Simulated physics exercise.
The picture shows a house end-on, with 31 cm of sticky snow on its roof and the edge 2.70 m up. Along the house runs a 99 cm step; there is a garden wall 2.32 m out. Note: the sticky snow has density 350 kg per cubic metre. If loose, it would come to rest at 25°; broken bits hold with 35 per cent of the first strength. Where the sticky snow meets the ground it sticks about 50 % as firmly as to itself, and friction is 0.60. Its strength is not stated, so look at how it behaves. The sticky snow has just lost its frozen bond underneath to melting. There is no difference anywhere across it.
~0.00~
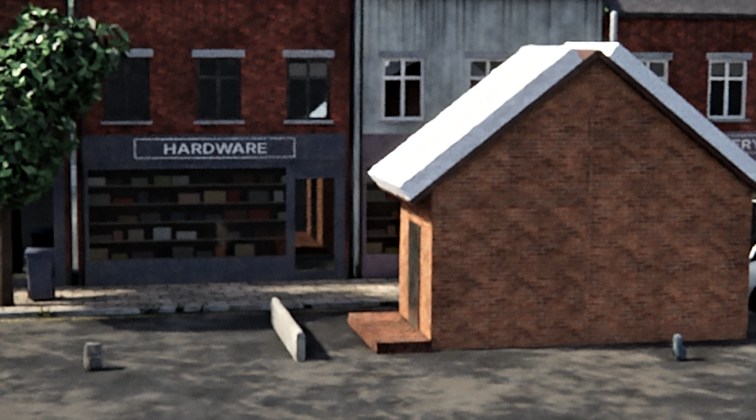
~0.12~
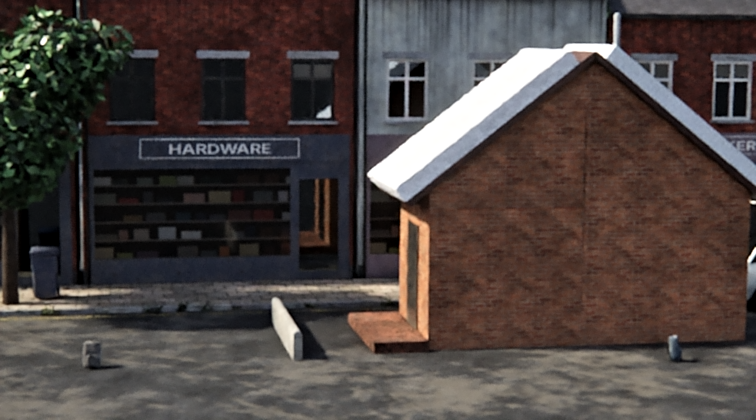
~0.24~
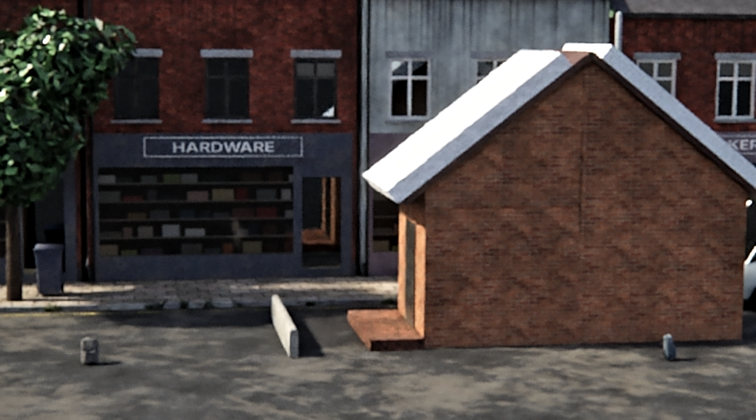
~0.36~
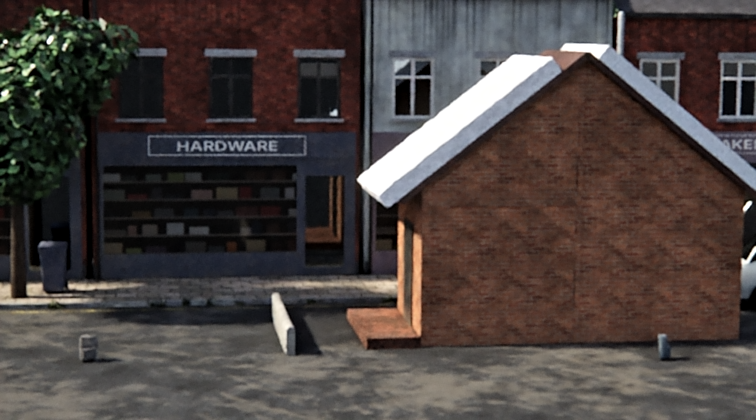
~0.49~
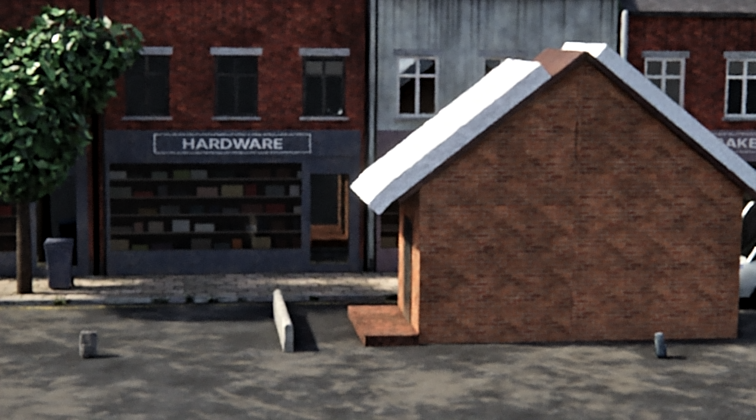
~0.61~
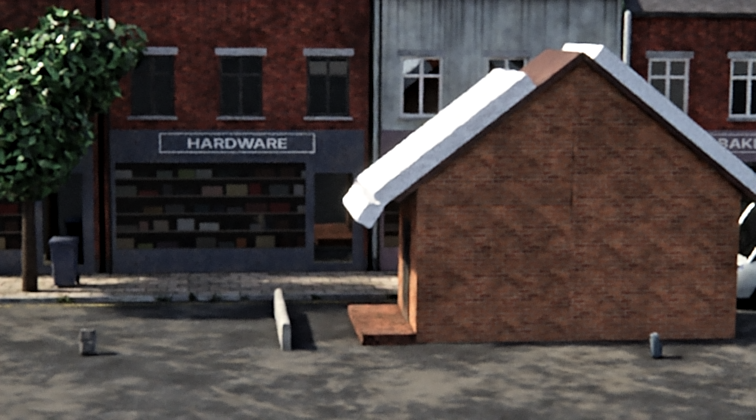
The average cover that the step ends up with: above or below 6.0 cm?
It comes to smaller than 6.0 cm.
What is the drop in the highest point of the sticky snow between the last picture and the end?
Roughly 4.3 m.
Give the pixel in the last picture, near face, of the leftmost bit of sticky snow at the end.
Roughly at the pixel (129, 348).
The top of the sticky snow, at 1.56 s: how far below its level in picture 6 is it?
2.9 m.
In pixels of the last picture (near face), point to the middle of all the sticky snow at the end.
Estimated pixel: (277, 335).
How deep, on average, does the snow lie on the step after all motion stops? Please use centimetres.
Roughly 1 centimetres.
After 1.04 s, 63 % of the snow is still up on the roof and 37 % is falling or down.
After 1.56 s, none of the snow is still up on the roof and all is falling or down.
After 2.08 s, none of the snow is still up on the roof and all is falling or down.
After 2.60 s, none of the snow is still up on the roof and all is falling or down.
After 2.80 s, at the end, none of the snow is still up on the roof and the snow on the step is 10 mm deep on average.
